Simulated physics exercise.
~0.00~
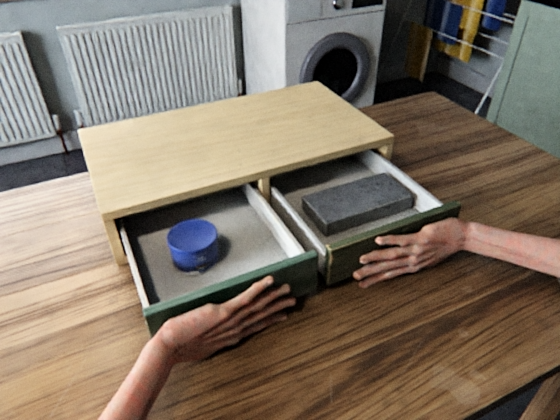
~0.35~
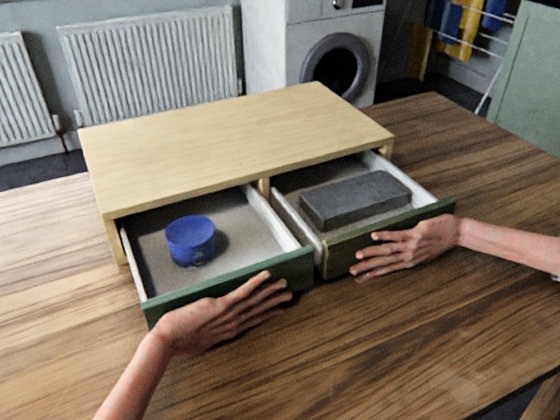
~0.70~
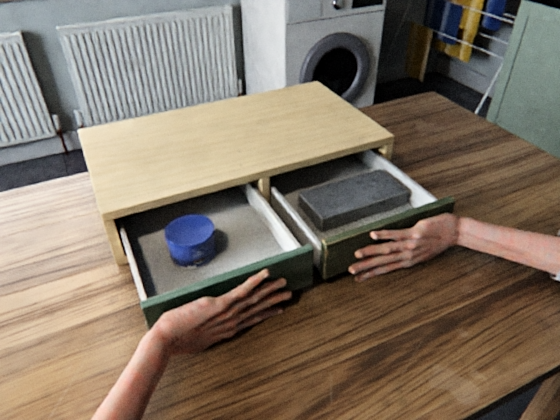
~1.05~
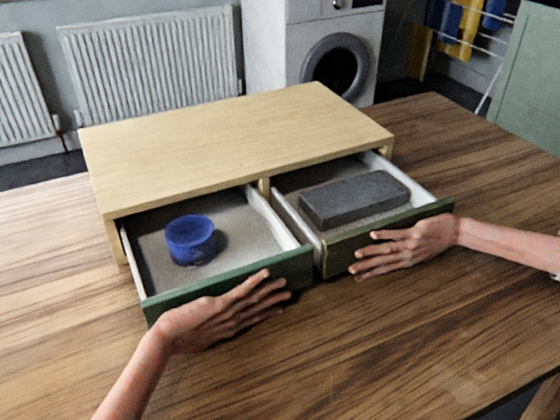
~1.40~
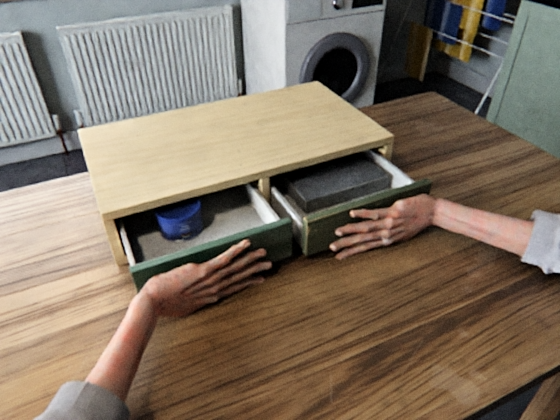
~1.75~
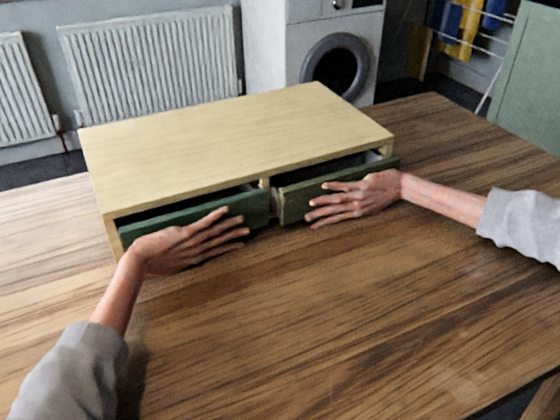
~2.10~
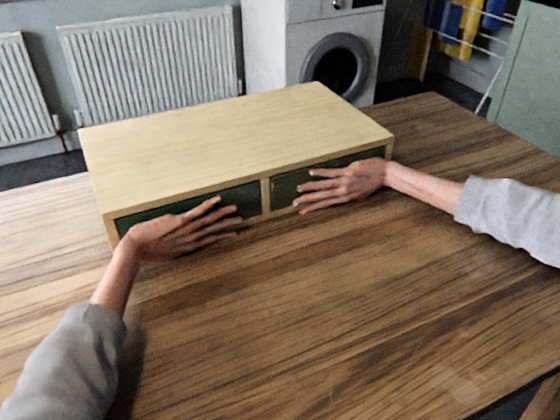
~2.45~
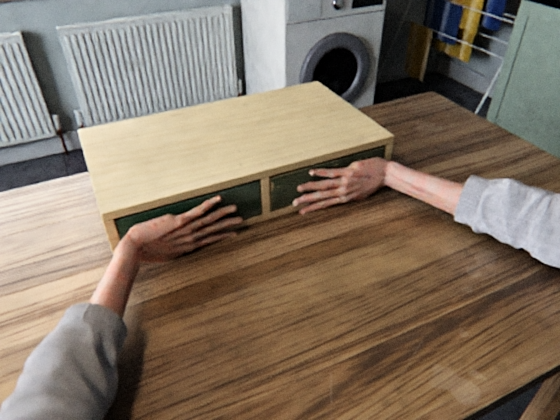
On a wooden table, two hands pushing both open drawers of a small chest fully shut, enclosing a blue pot and grey brick.
